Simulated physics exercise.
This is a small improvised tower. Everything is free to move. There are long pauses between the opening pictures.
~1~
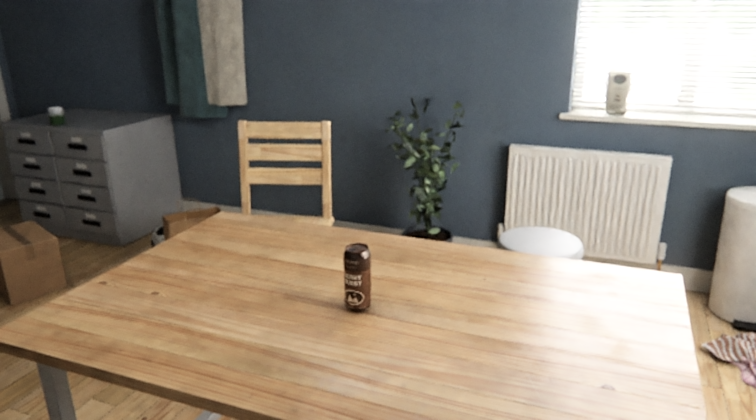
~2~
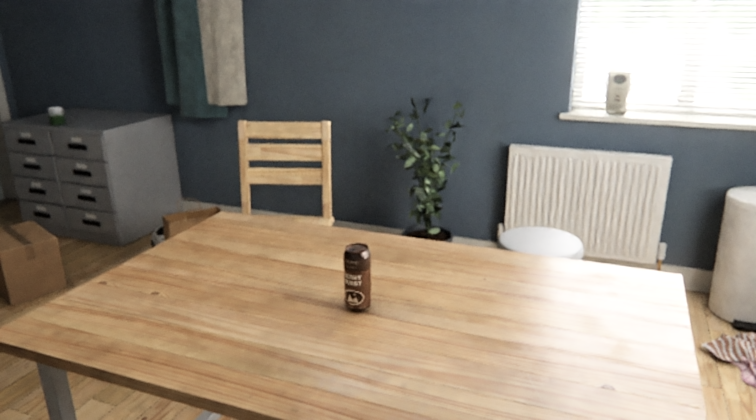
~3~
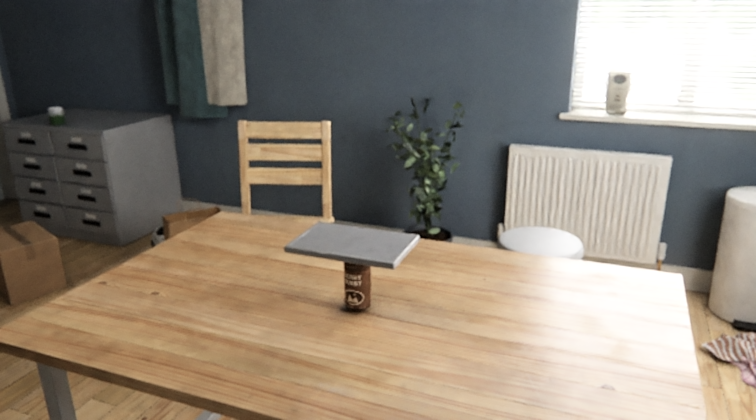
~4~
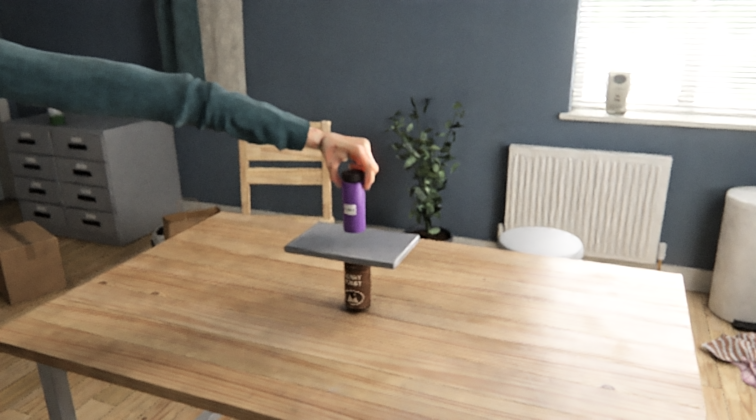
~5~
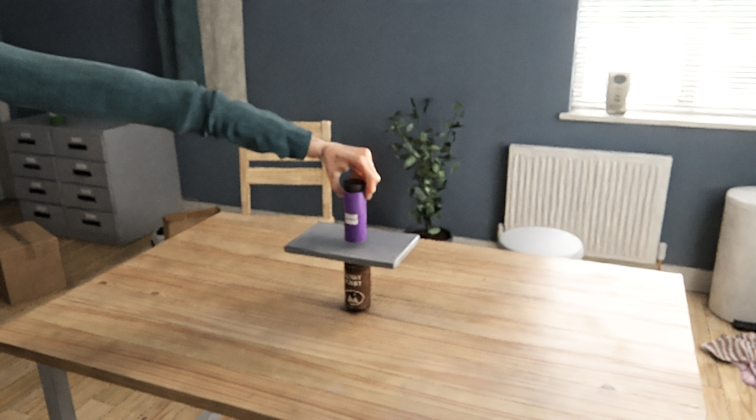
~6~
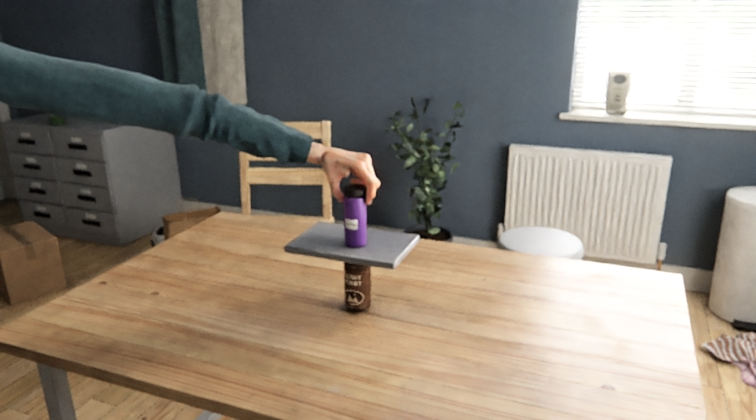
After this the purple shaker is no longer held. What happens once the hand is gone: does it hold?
It holds.
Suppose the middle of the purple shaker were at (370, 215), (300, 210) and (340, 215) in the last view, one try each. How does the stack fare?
First try: It holds; second try: It loses its balance; third try: It keeps its balance.
Then, 0.60 s after the last picture, nothing has stirred.
Then, 1.40 s after the last picture, purple shaker resting near (355, 216).
At rest, all 3 in place. Seen from the same camera at the end, purple shaker near (355, 217). The stack stays up.
